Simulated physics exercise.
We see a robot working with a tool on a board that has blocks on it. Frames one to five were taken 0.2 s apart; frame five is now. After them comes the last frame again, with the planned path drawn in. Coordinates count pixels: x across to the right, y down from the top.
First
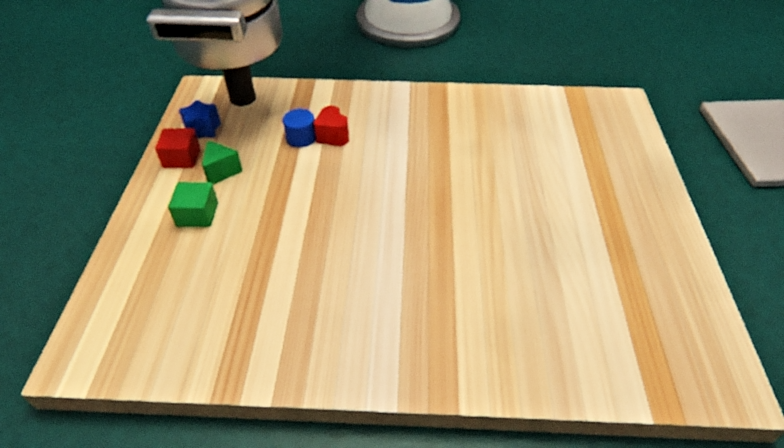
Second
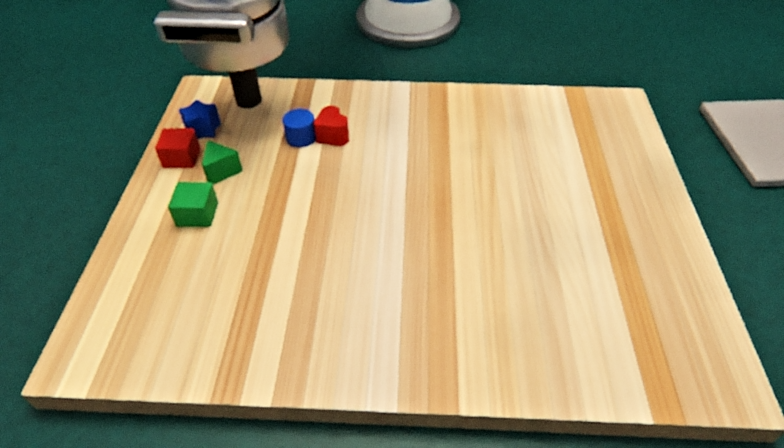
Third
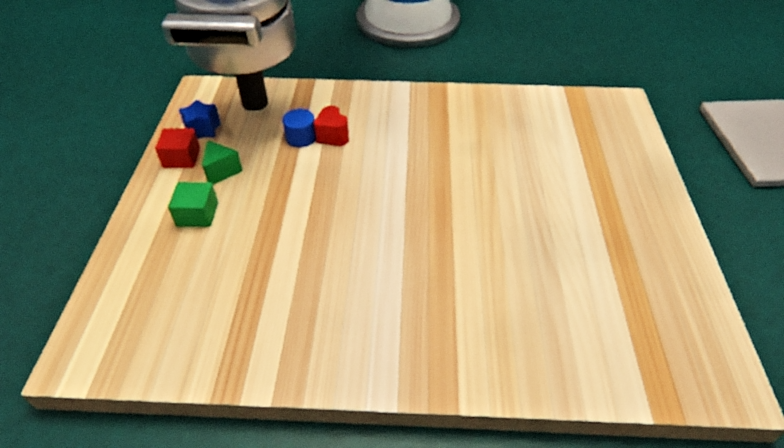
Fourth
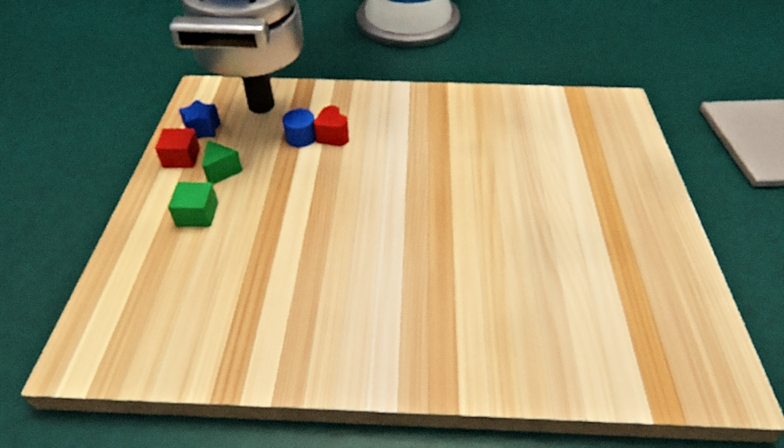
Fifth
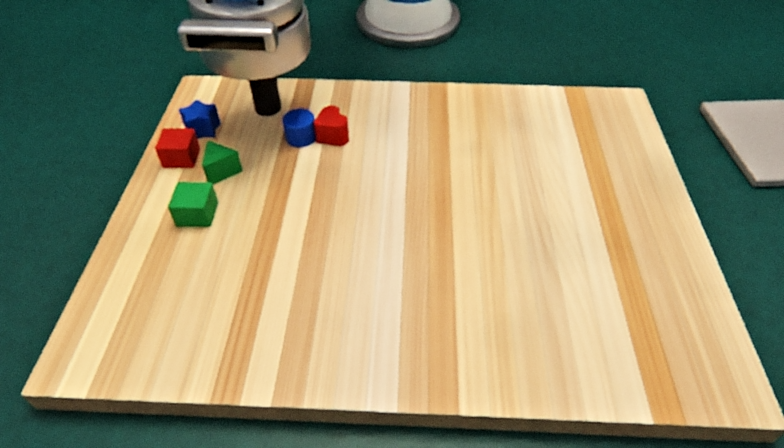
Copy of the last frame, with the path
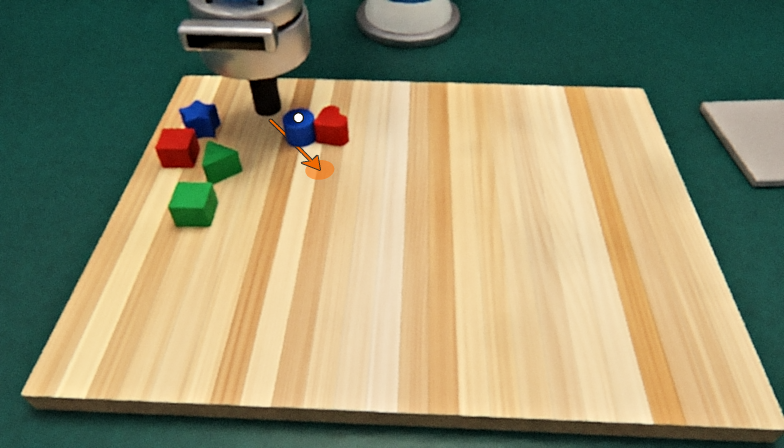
A robot arm with a dark, rounded tip hovers at the upper left of a striped wooden board on a dark green surface, seen from above at an angle by a still camera. A blue star, red cube, green triangle and green cube sit at left, with a blue disc and red heart to their right. The tip moves slightly right and nearer, while the blocks stay still.
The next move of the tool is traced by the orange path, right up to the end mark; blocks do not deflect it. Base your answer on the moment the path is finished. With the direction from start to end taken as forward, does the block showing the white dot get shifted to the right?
The answer is no.
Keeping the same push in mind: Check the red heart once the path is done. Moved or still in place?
Gets moved.
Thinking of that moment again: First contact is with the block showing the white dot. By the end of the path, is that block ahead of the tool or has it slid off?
I'd say the block showing the white dot has slipped off and sits beside or behind the tool.
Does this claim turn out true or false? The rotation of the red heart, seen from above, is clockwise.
This is false.
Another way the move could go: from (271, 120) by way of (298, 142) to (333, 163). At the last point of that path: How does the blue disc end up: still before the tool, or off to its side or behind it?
When the path ends, it will sit ahead of the tool.
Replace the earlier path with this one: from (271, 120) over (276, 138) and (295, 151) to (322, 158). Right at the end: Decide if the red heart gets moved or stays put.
It moves.
Path on the board, from (271, 120) to (320, 170); the dot is on the blue disc.
The first path, step by step. One third of the way, tool (285, 124); blue disc (309, 125); red heart (338, 118), turned 30° anticlockwise.
Two thirds of the way, tool (301, 141); blue disc (330, 136); red heart (347, 118), turned 65° anticlockwise.
At the end, tool (318, 158); blue star in place; blue disc (346, 141); red heart (348, 118), turned 70° anticlockwise.
